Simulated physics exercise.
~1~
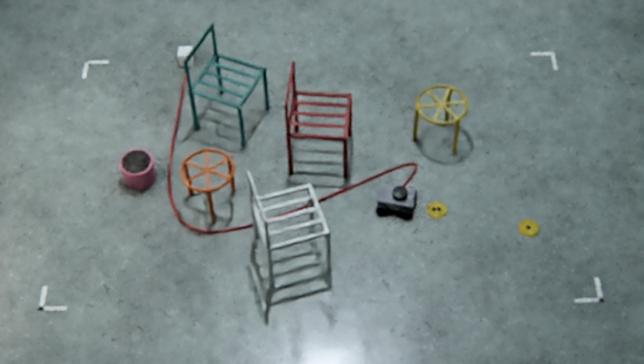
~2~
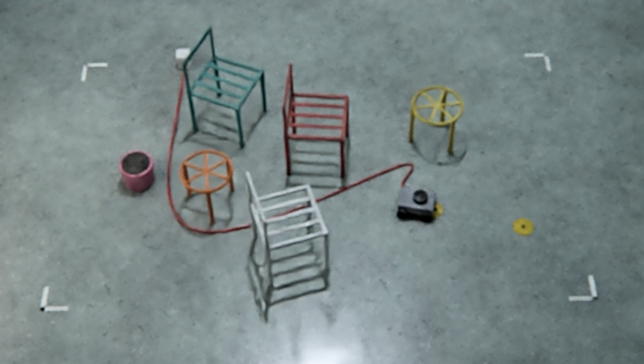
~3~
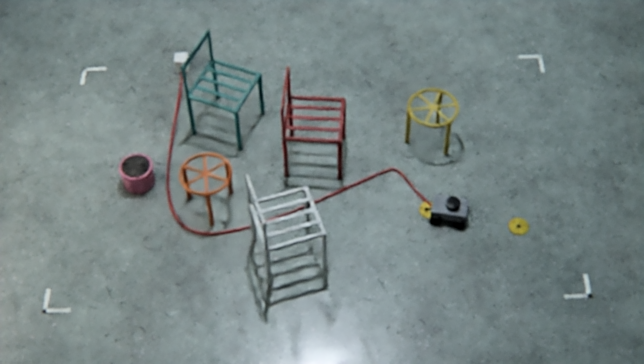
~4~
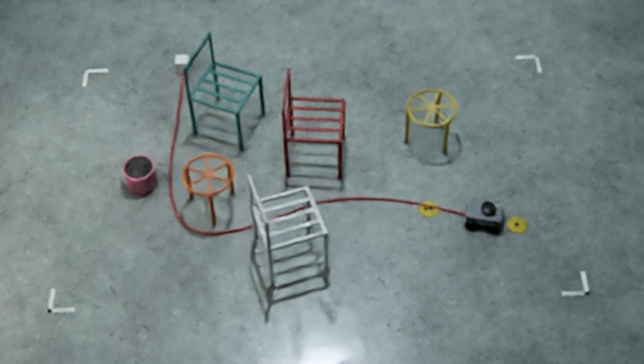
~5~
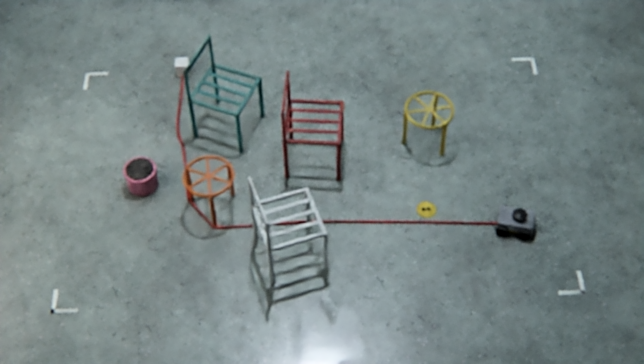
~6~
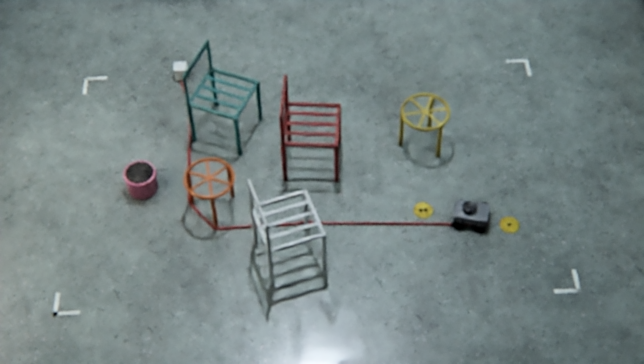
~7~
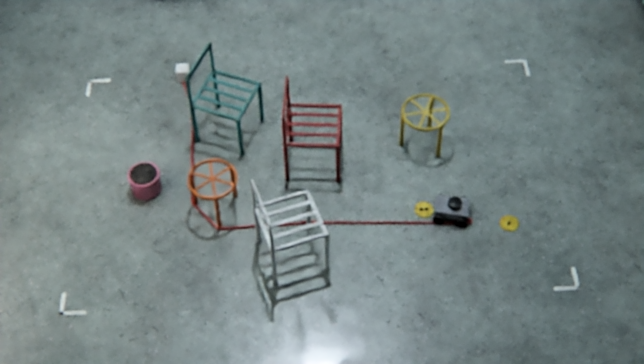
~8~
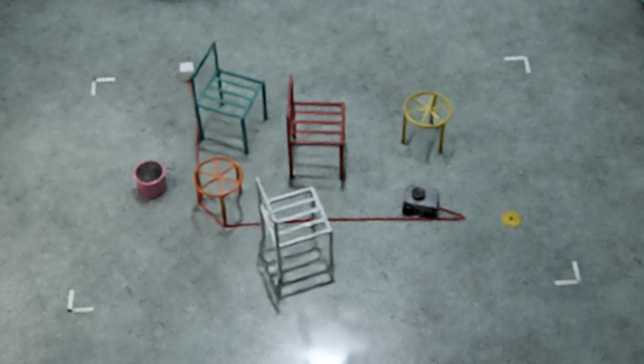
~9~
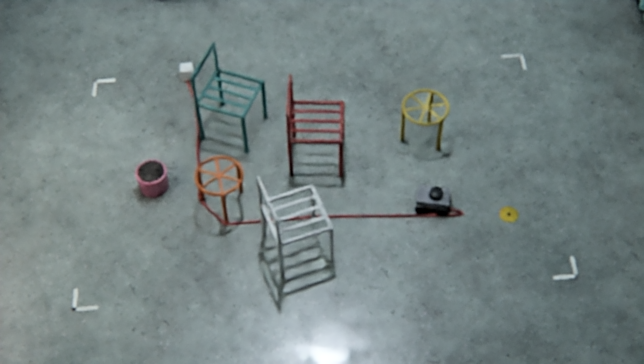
The clip shows a small dark cart trailing a red lead among chairs, stools and a pink pot, driving right past yellow marks until the lead pulls straight, then reversing left and finally edging right again, with the furniture still standing.
